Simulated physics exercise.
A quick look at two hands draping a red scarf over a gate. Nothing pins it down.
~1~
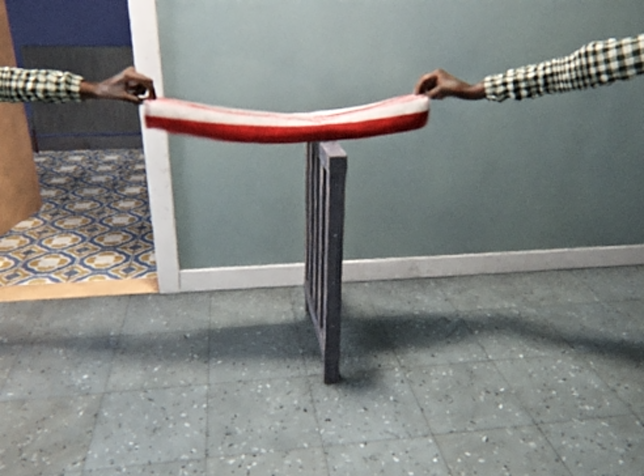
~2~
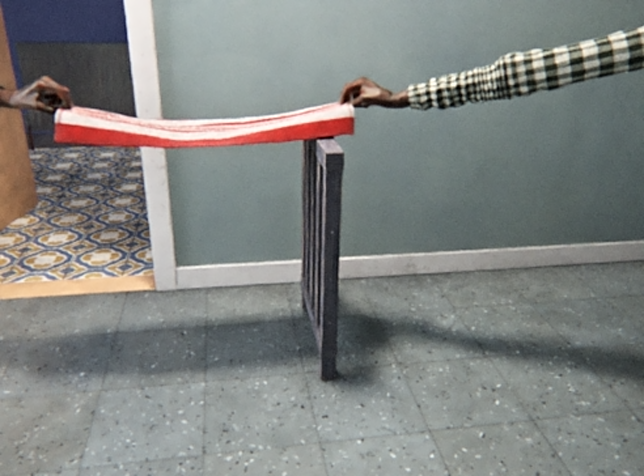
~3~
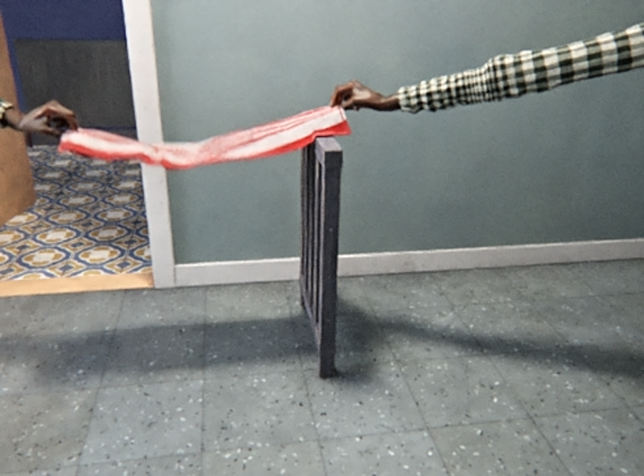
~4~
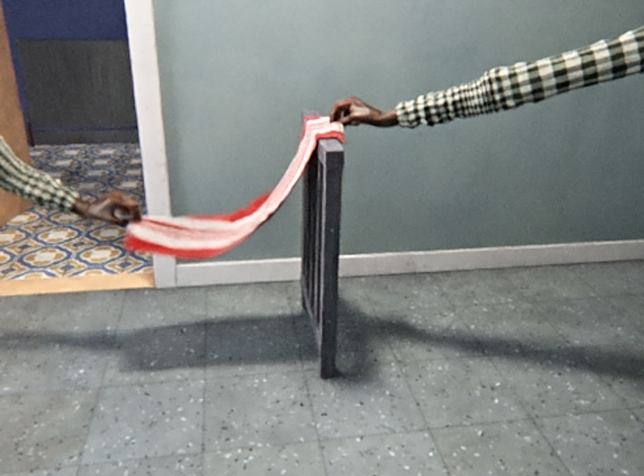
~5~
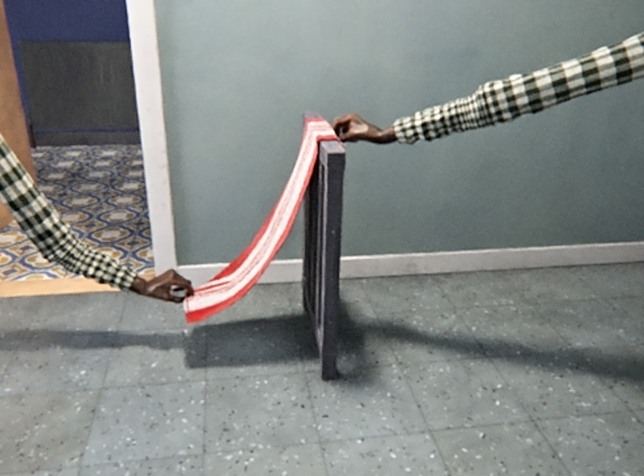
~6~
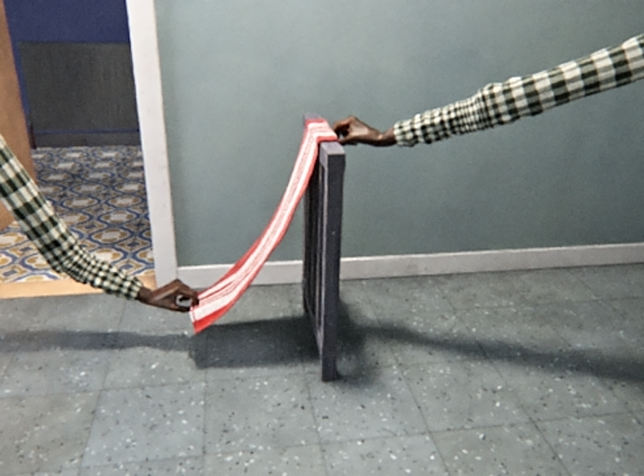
In the video, two hands hold a red and white scarf stretched above a dark gate and shift it to the left, then the left hand lowers its end while the right hand keeps the other end at the gate's top.
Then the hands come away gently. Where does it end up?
The red scarf drops leftwards.
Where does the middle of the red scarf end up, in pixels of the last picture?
It ends at (270, 341).
Then, 0.20 s past the final frame, scarf sliding left.
Then, 0.40 s past the final frame, scarf clear of the top and falling near (268, 322).
Then, 0.62 s past the final frame, scarf in a heap on the floor near (270, 340).
When it is over, scarf in a heap on the floor near (270, 341). The red scarf slips off to the left.
